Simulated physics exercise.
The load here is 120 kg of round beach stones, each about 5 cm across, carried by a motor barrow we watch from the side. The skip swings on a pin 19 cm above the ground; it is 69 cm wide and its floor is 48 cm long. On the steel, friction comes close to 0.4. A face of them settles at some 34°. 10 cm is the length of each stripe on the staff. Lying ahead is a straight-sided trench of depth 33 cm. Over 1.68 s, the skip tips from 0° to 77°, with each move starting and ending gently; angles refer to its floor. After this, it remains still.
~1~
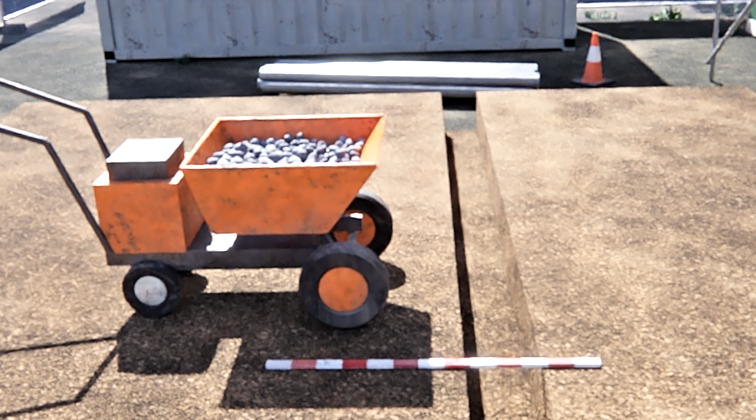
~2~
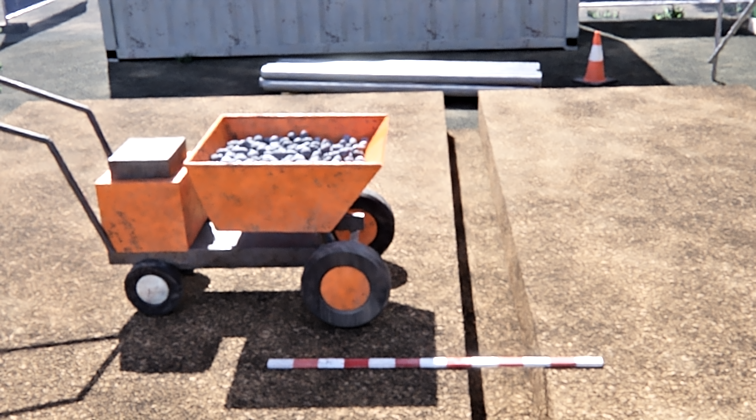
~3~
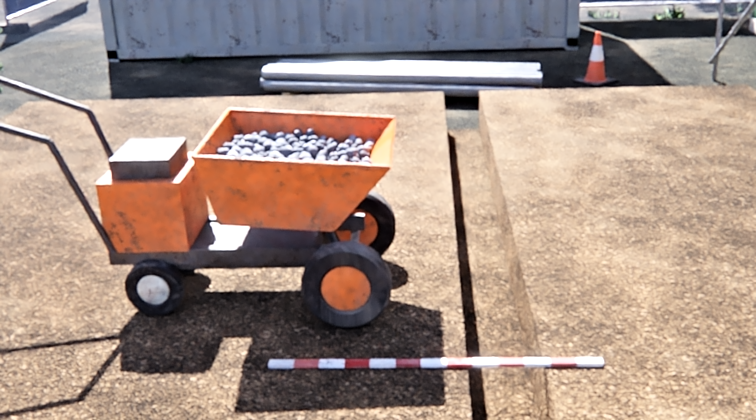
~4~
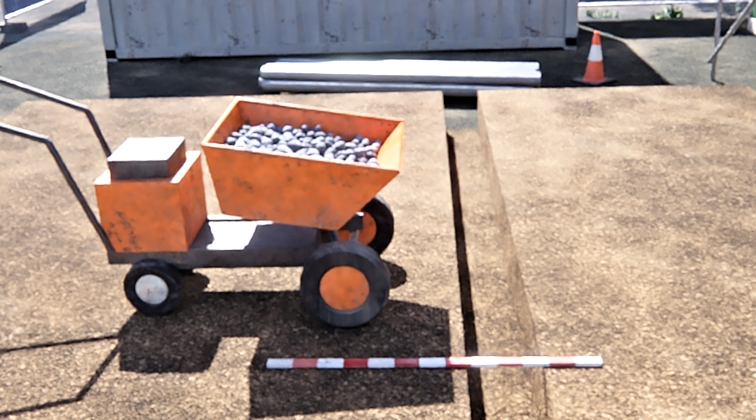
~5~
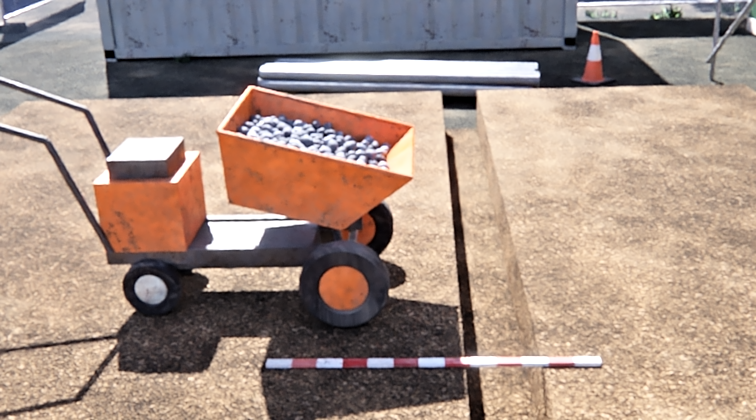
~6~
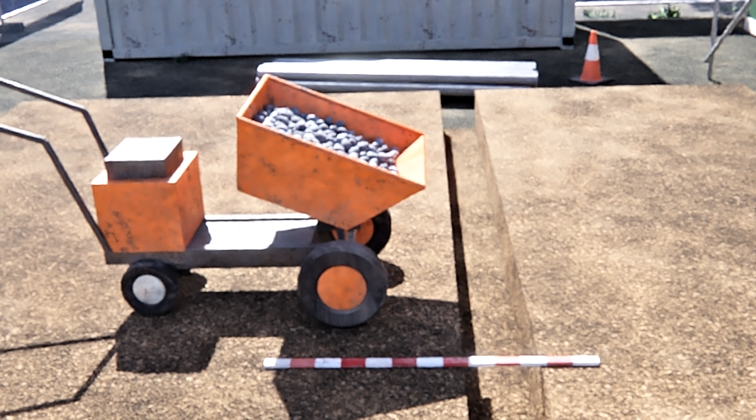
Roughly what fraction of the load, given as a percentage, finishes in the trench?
Some 67 per cent of the stones.
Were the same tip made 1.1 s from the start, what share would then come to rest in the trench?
Then about 60 per cent.
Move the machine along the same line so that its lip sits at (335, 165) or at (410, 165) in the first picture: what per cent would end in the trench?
About 100 per cent first, then about 30 per cent.
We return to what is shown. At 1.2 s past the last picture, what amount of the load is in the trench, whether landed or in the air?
Some 40 per cent.
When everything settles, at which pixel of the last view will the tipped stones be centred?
Somewhere around (507, 329) in the last picture.
Then, 0.7 s after the last picture the floor is at 65°, 99 % in the skip, 1 % in the trench; the foremost stones are at (490, 244).
Then, 1.2 s after the last picture the floor is at 77°, 33 % in the skip, 41 % in the trench, 27 % past the trench; the foremost stones are at (629, 279).
Then, 1.5 s after the last picture the floor is at 77°, 8 % in the skip, 59 % in the trench, 33 % past the trench; the foremost stones are at (703, 272).
Then, 3.5 s after the last picture the floor is at 77°, 0 % in the skip, 67 % in the trench, 33 % past the trench; the foremost stones are at (738, 269).
